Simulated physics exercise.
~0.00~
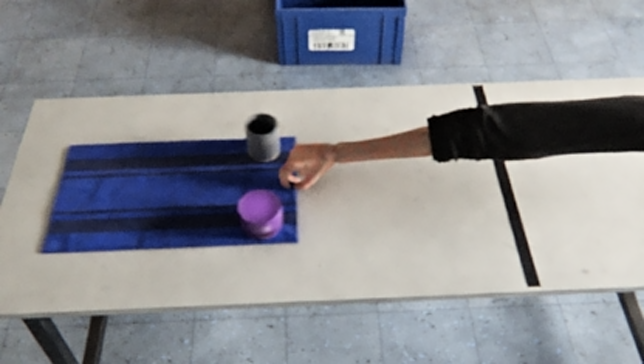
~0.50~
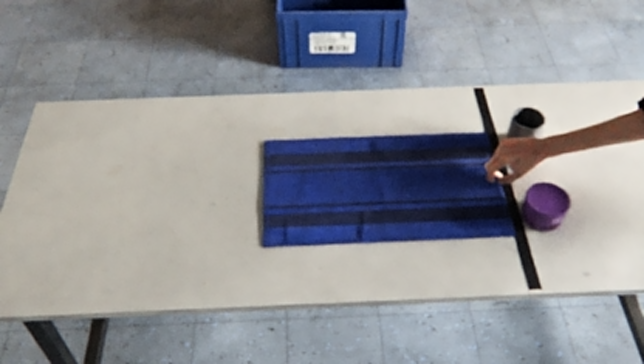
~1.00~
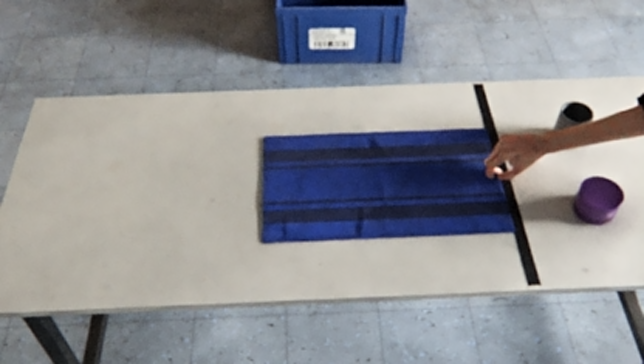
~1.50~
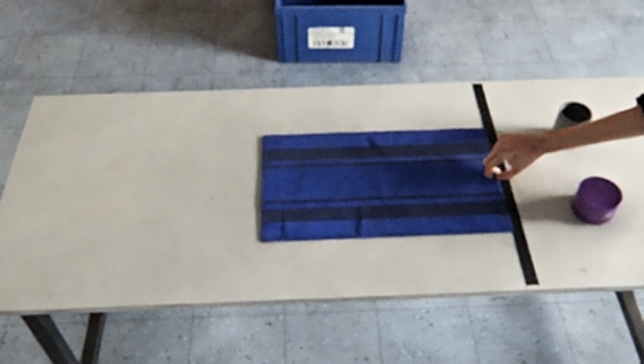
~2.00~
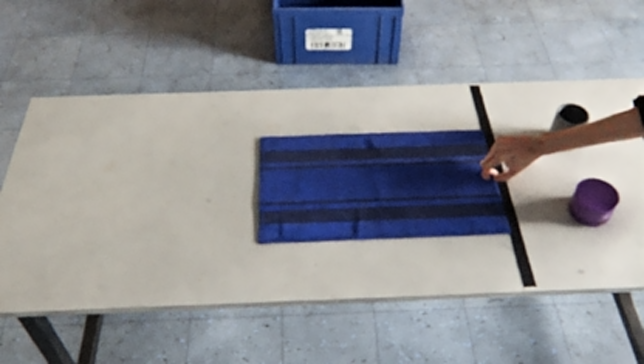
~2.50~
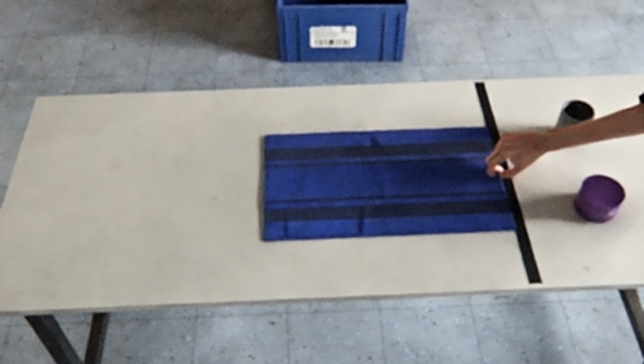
In the video, a hand pulls a blue place mat carrying a grey mug and a purple tub rightward along a table and stops at a dark strip of tape. The mug and tub slide off the mat's front edge and come to rest on the table beyond the tape.
